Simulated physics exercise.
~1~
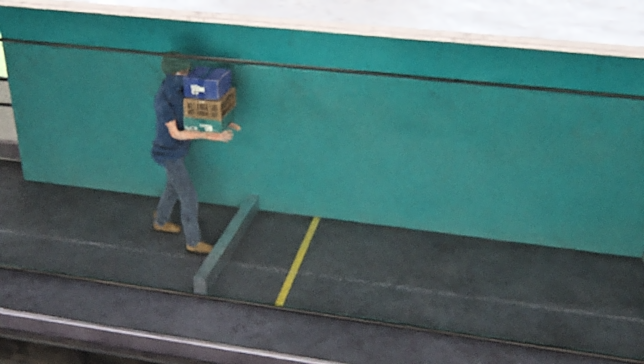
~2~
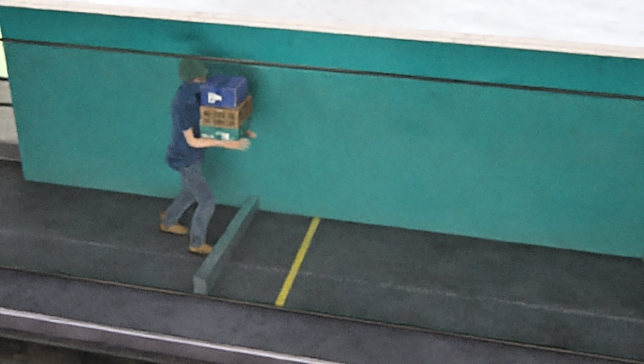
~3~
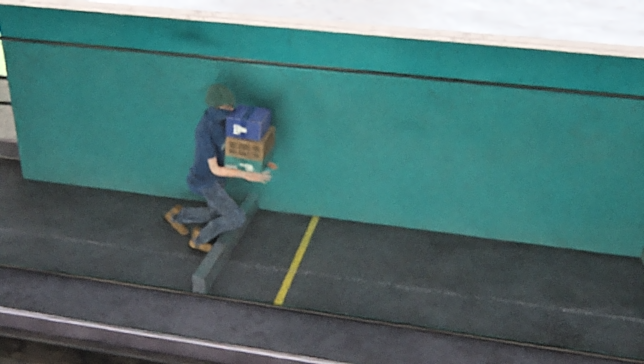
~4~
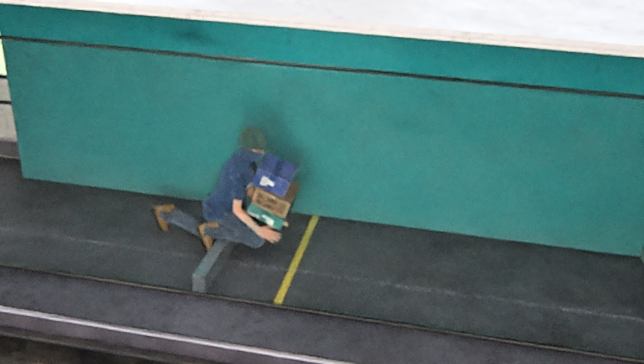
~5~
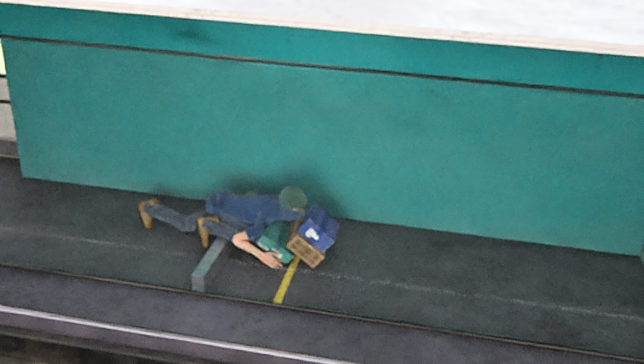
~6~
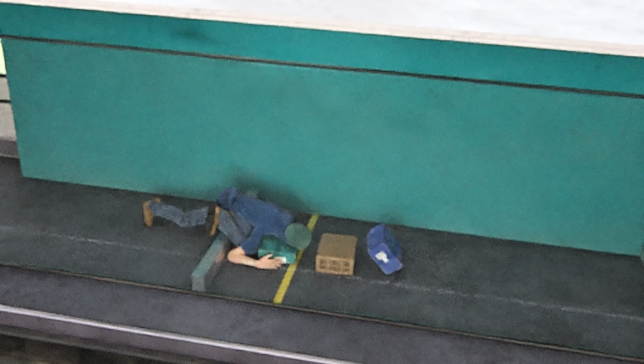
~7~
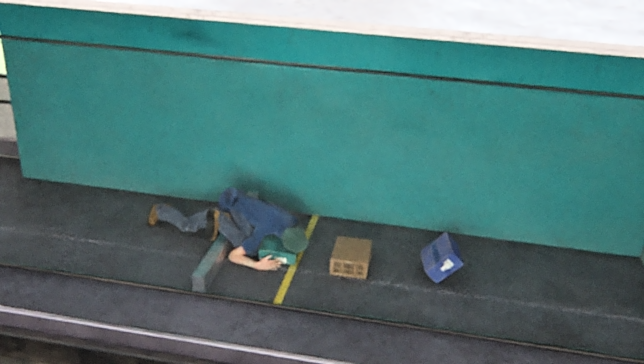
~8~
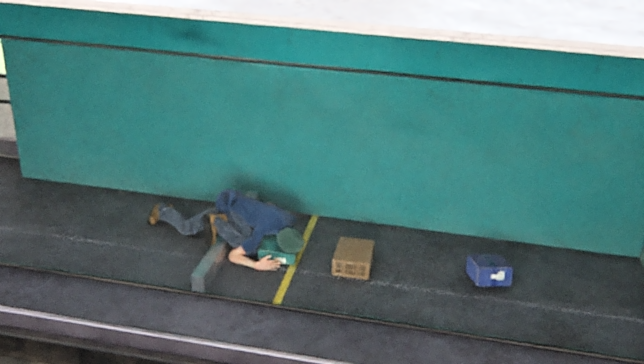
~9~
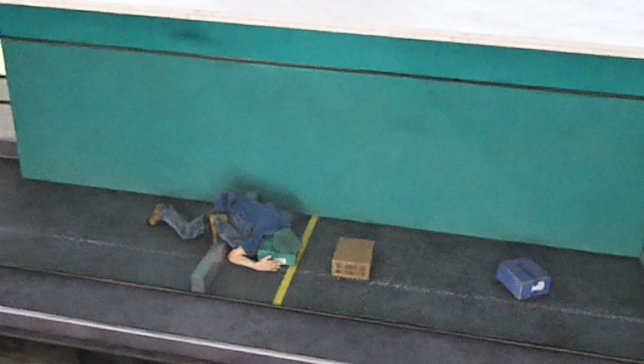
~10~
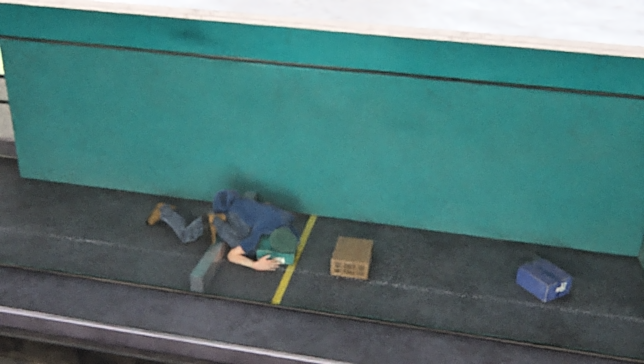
The video shows a person carrying three stacked boxes pitch forward over a low rail and collapse face down, the teal box stopping beneath them short of the yellow line, while the brown crate and blue box cross it, the blue one tumbling farthest right before resting.
